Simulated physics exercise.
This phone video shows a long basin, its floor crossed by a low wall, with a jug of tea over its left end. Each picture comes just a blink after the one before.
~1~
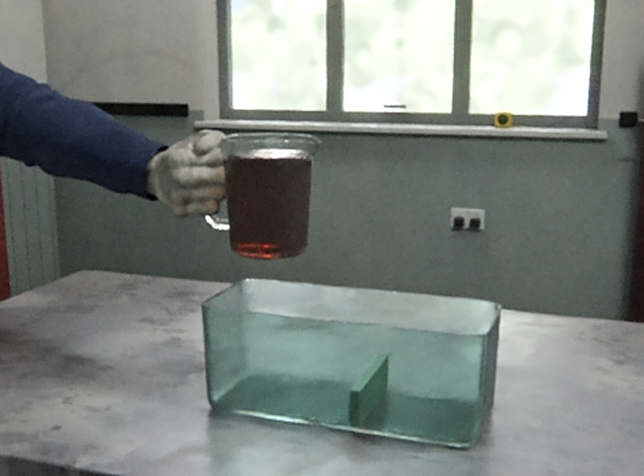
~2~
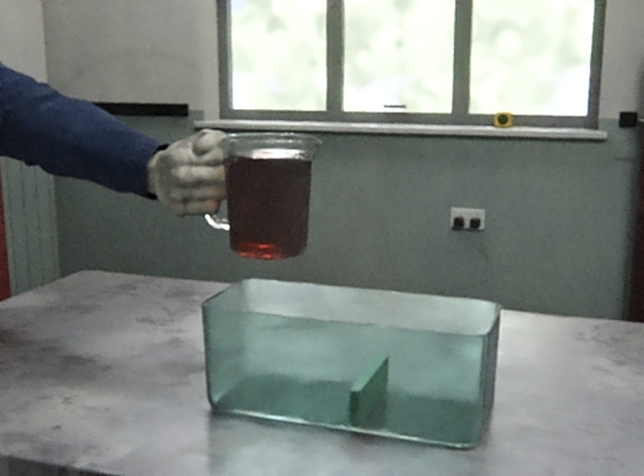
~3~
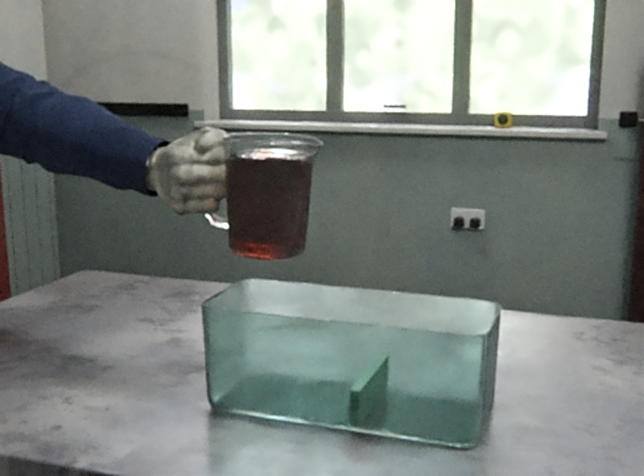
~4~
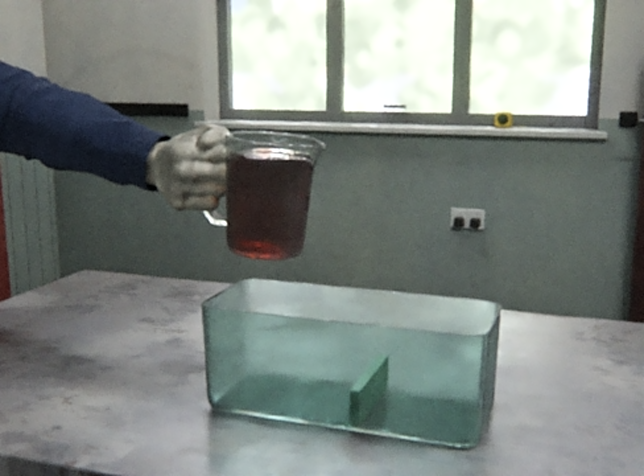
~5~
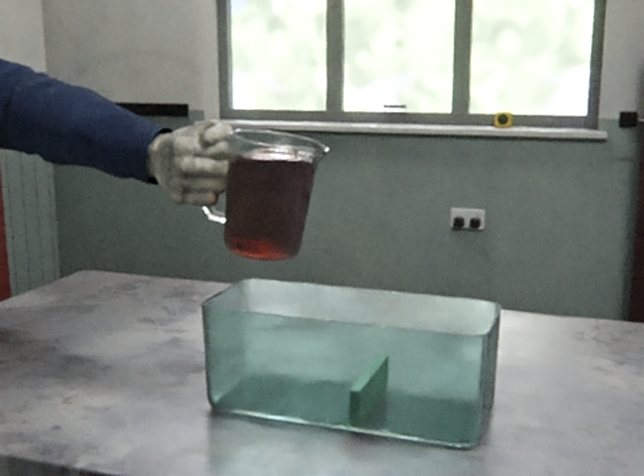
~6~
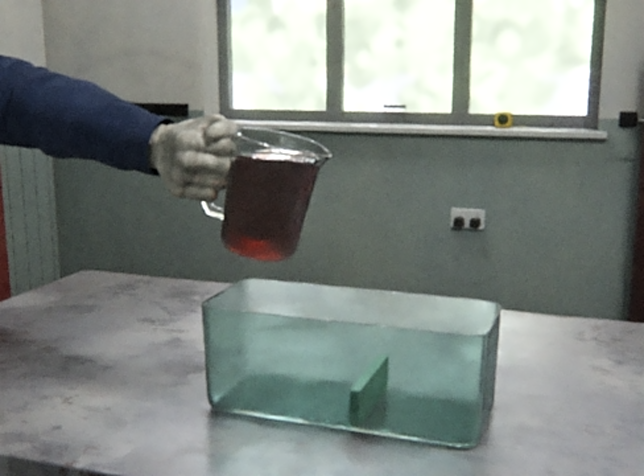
At the start, a gloved hand reaching in from the left holds a clear jug of reddish-brown tea upright above the left part of a greenish glass basin with a low wall inside. The jug barely moves, then the hand gradually tilts it slightly to the right, while the basin stays still.
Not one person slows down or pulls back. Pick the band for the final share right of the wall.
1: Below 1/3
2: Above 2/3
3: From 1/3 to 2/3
Above 2/3.
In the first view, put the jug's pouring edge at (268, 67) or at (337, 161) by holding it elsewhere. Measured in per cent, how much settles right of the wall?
Near 25 % and 95 %.
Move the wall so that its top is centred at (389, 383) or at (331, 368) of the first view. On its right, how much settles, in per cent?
Note - case one near 65 %, case two near 95 %.
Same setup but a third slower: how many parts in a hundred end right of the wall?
About 90 %.
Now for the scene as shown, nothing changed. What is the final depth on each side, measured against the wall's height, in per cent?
The left part 0 per cent, the right part 100.
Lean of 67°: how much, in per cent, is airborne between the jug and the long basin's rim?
I'd put it near 15 per cent.
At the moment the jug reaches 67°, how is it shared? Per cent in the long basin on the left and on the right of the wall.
So the left part has 0 percent, while the right part has 5.
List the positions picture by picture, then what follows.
In the first frame, tilt 0°; pouring edge (320, 141); surface from (233, 153) to (310, 156); the long basin's rim runs from (222, 293) to (494, 321); the wall's top is at (370, 372).
In the second frame, tilt 1°; pouring edge (321, 142); surface from (233, 153) to (311, 157).
In the third frame, tilt 2°; pouring edge (322, 143); surface from (233, 152) to (312, 158).
In the fourth frame, tilt 5°; pouring edge (324, 146); surface from (235, 152) to (313, 159).
In the fifth frame, tilt 8°; pouring edge (327, 150); surface from (237, 153) to (316, 159).
In the sixth frame, tilt 13°; pouring edge (331, 156); surface from (239, 154) to (321, 160).
A moment on, the jug is tipped part way and 84 per cent is still to pour, 0 is left of the wall and 3 right of it.
Next, the jug is tipped on its side and 41 per cent is still to pour, 1 is left of the wall and 40 right of it.
Then the jug is tipped on its side and 10 per cent is still to pour, 3 is left of the wall and 81 right of it.
Later the jug is tipped on its side and 2 per cent is still to pour, 4 is left of the wall and 93 right of it.
Finally, 7 per cent lies left of the wall, 92 right of it and 0 outside.
